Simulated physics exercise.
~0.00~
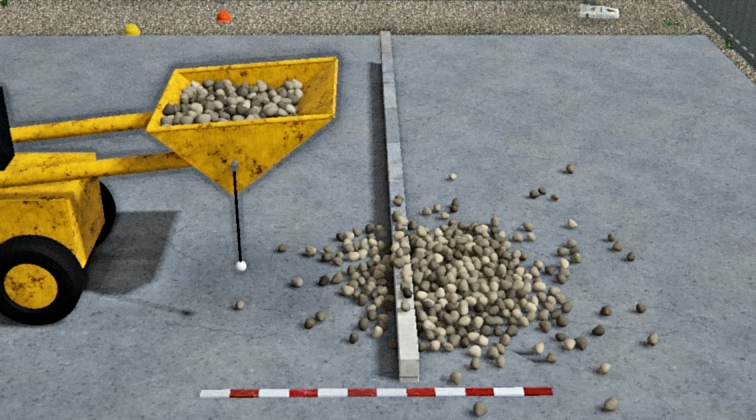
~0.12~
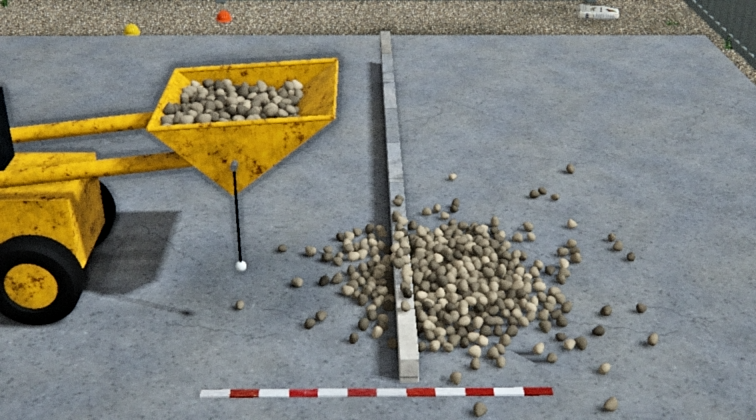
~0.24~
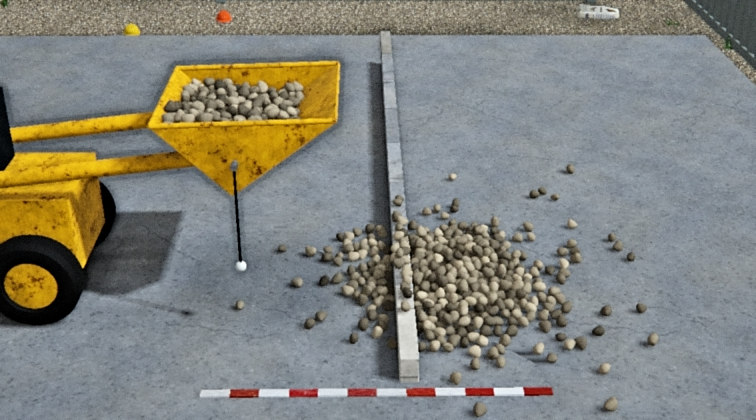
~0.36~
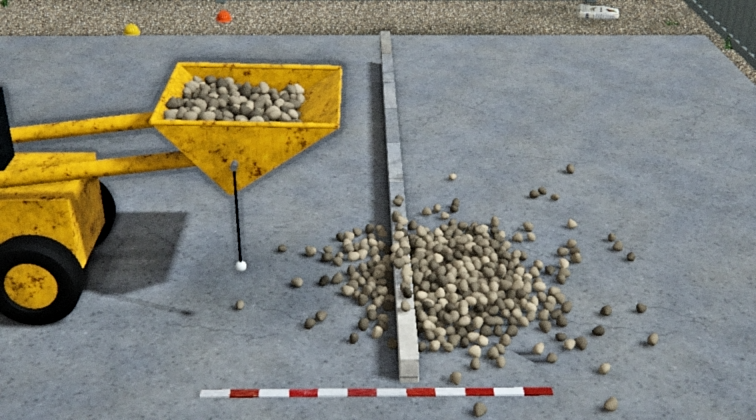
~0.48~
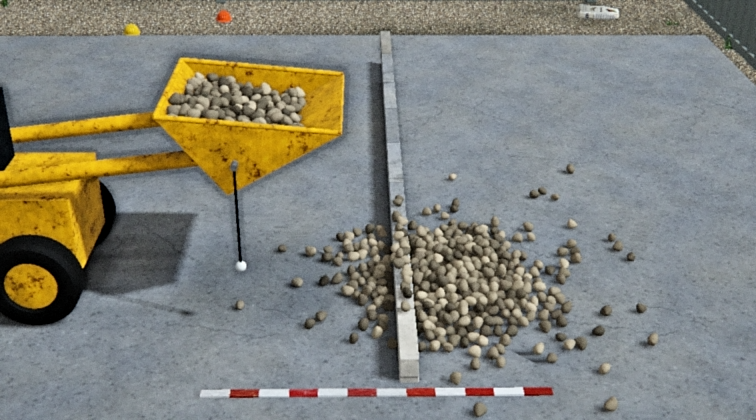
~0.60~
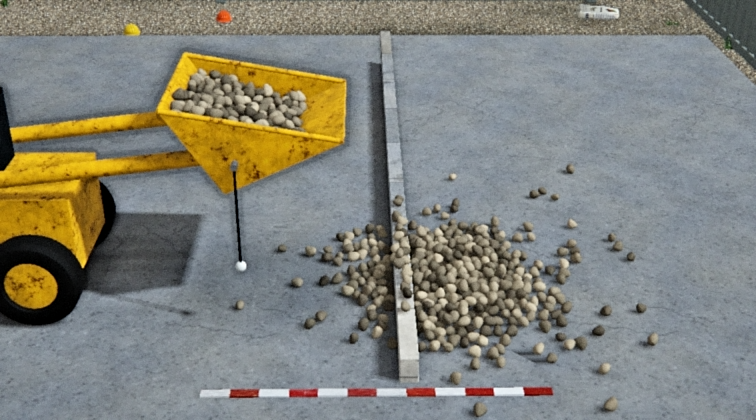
Yellow loader bucket full of smooth stones slowly tilting forward slightly, beside a loose stone pile straddling a grey kerb.
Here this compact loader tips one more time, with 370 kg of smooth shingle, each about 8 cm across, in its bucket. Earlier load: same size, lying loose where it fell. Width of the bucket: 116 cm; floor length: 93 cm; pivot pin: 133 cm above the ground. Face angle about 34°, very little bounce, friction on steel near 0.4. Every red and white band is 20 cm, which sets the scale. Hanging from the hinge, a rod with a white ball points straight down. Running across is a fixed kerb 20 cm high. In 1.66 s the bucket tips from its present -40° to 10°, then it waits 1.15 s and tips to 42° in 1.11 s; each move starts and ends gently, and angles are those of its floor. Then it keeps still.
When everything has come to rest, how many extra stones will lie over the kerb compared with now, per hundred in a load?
About 5 per hundred.
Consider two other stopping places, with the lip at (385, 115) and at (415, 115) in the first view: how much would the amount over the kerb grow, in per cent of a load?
55 % and 90 %.
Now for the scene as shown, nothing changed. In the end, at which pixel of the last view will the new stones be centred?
The middle lies near (357, 268) in the last picture.
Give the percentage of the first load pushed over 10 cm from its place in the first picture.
The answer is about 10 per cent.
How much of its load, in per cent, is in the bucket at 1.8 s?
It keeps some 100 percent of its load.
After 1.2 s the floor is at 2°; in per cent of one load, 100 in the bucket, 20 on this side of the kerb, 79 over the kerb; the foremost stones are at (611, 257).
After 1.8 s the floor is at 10°; in per cent of one load, 98 in the bucket, 22 on this side of the kerb, 79 over the kerb; the foremost stones are at (611, 257).
After 4.4 s the floor is at 42°; in per cent of one load, 0 in the bucket, 116 on this side of the kerb, 84 over the kerb; the foremost stones are at (613, 258).
After 7.1 s the floor is at 42°; in per cent of one load, 0 in the bucket, 116 on this side of the kerb, 84 over the kerb; the foremost stones are at (613, 258). Net gain over the kerb, 5.
